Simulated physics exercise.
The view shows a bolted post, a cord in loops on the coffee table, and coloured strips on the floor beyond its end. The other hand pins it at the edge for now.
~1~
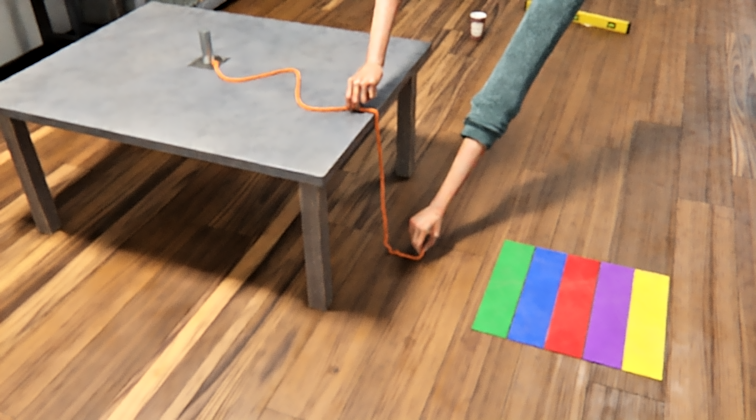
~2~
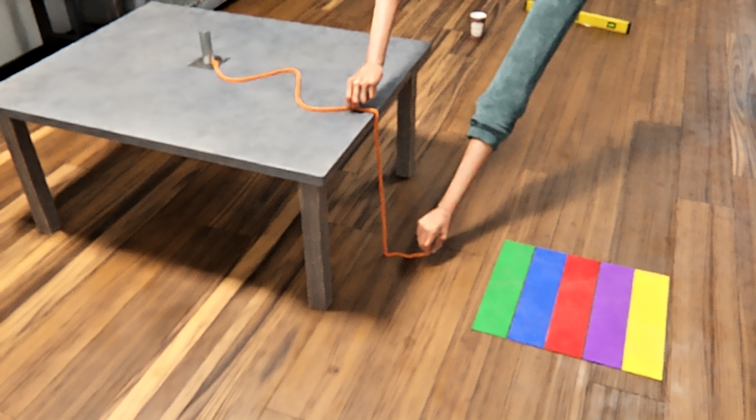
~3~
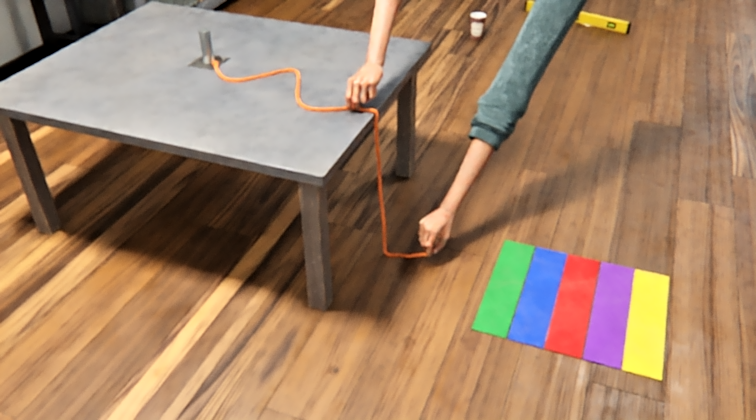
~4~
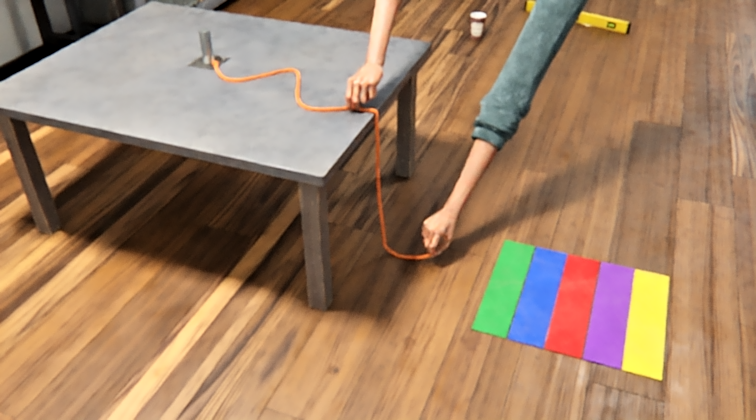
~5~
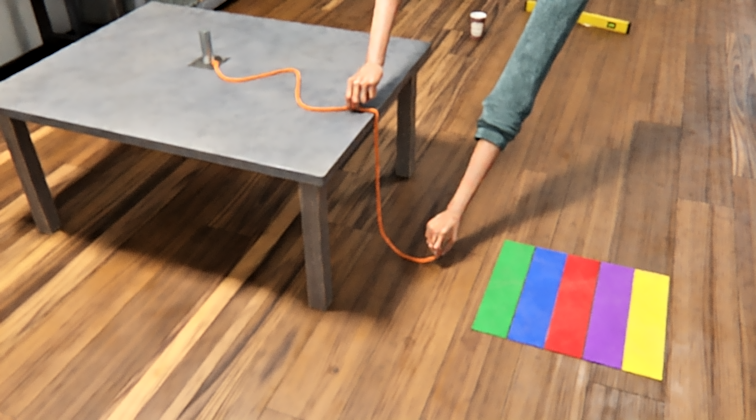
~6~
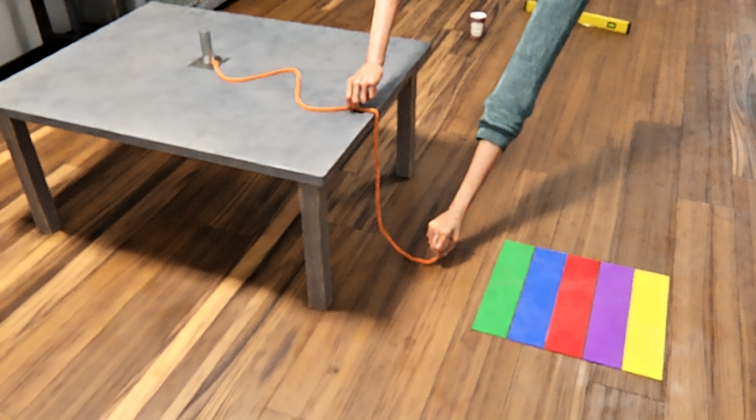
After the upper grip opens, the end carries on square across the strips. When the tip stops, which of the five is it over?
The purple one.
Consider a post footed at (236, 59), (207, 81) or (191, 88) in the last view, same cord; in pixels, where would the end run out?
The places are (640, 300), (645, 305) and (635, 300).
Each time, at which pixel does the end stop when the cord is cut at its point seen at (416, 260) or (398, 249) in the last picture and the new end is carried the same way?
Result 1: (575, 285). Result 2: (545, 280).
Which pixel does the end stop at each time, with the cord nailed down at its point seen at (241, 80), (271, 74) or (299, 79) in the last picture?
Per try (px, approx.): (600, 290), (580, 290), (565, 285).
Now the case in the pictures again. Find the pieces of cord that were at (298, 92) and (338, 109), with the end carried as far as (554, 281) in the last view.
(355, 95) for the first, (389, 139) for the second.
A little later, end near (554, 281); over blue.
Next, end near (593, 291); over red.
When it is tight, end near (616, 296); over purple. It gets as far as the purple strip.
